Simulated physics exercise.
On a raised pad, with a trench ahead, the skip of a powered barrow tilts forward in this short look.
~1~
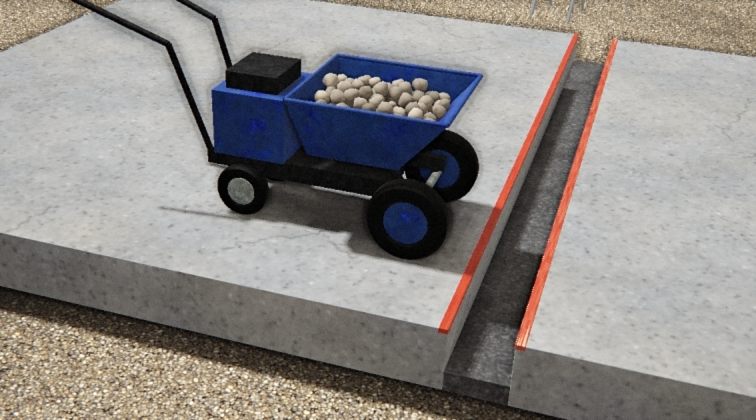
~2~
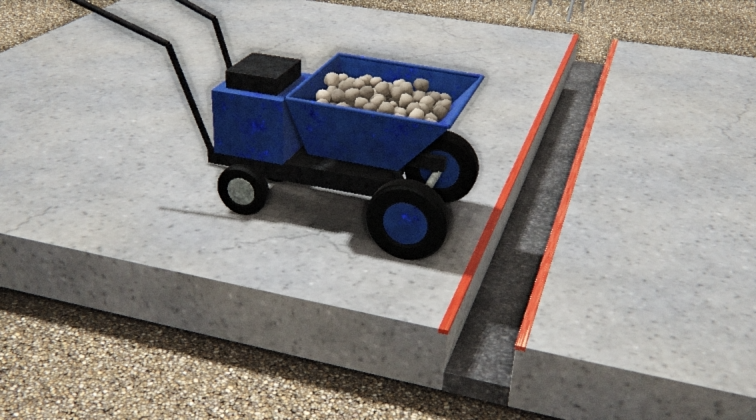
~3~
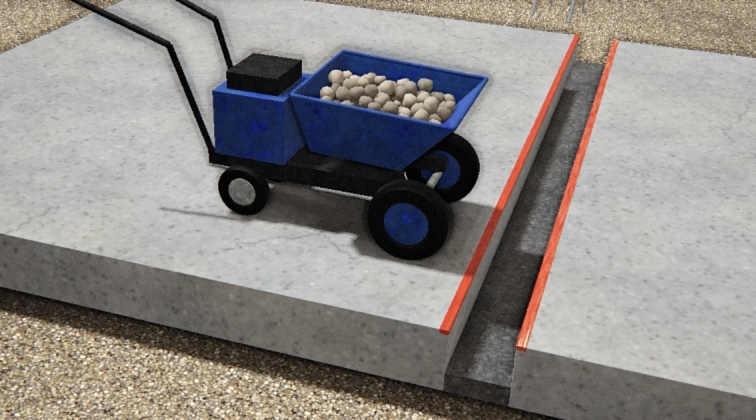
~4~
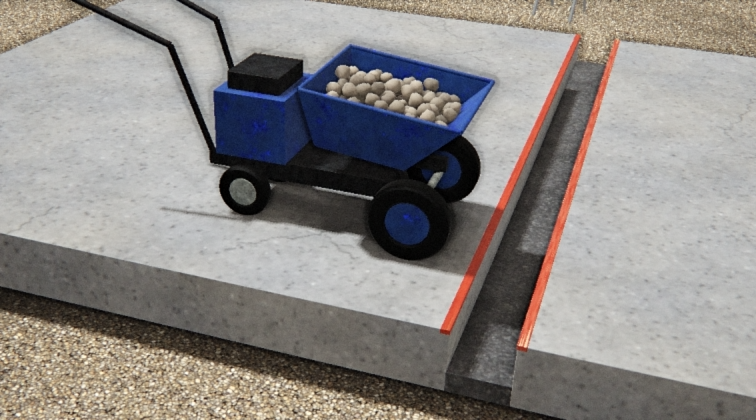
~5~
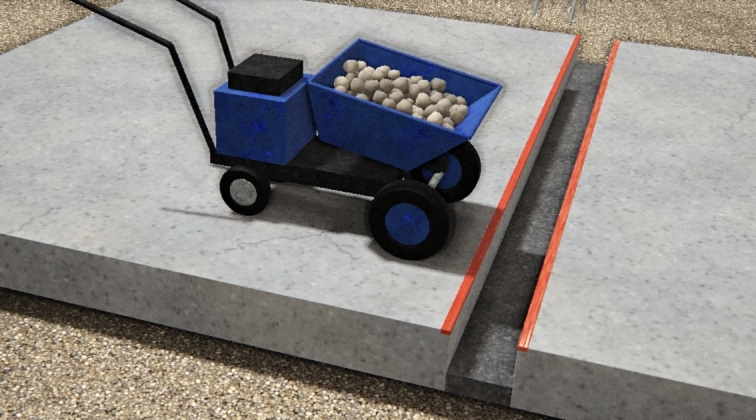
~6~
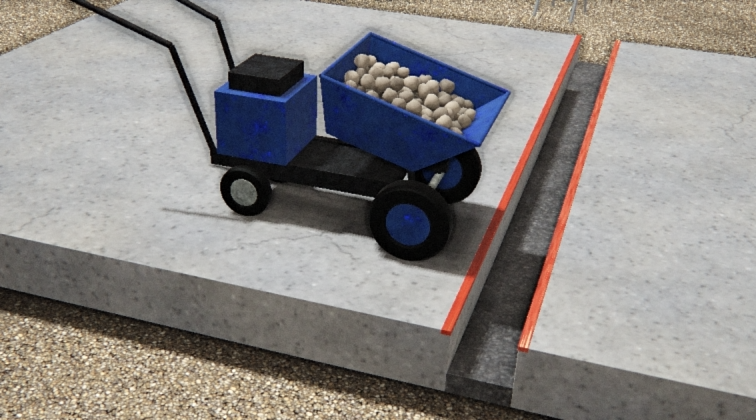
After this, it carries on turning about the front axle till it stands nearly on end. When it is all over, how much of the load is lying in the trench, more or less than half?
The trench will most likely get the lesser share of it.
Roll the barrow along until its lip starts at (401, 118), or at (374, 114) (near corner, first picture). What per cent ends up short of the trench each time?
About 0 %, then 20 %.
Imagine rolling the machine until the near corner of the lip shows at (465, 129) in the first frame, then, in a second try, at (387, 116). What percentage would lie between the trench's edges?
Some 10 in a hundred, then some 90 in a hundred.
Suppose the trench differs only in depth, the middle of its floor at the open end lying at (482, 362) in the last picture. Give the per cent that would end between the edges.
Around 40 percent.
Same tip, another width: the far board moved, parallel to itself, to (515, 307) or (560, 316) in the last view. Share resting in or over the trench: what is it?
About 0 and 70 per cent.
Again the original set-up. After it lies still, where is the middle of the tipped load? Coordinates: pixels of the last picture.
Around (568, 248).
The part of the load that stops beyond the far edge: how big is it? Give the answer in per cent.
60 %.
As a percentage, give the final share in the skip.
Result: Close to 10 per cent.
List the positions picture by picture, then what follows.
In the first picture, lip of the skip at (447, 126), level; top of the load at (377, 101), river pebbles; first edge of the trench at (459, 294); far edge at (532, 310), the trench under half as wide as the skip, and about as deep as wide.
In the second picture, lip of the skip at (449, 127), level; top of the load at (378, 101).
In the third picture, lip of the skip at (453, 129), tipped barely; top of the load at (362, 94).
In the fourth picture, lip of the skip at (461, 133), tipped a little; top of the load at (368, 91).
In the fifth picture, lip of the skip at (469, 138), tipped a little; top of the load at (376, 88).
In the sixth picture, lip of the skip at (478, 145), tipped clearly; top of the load at (386, 85); first edge of the trench at (462, 296); far edge at (535, 311).
Soon, skip tipped steeply; all in the skip.
A while on, skip tipped steeply; most in the skip; a stray few in or heaped over the trench; a small part beyond it; a stray few falling.
Towards the end, skip tipped right over; a small part in the skip; about a quarter in or heaped over the trench; about two thirds beyond it.
Finally, skip tipped right over; a small part in the skip; about a third in or heaped over the trench; about two thirds beyond it.
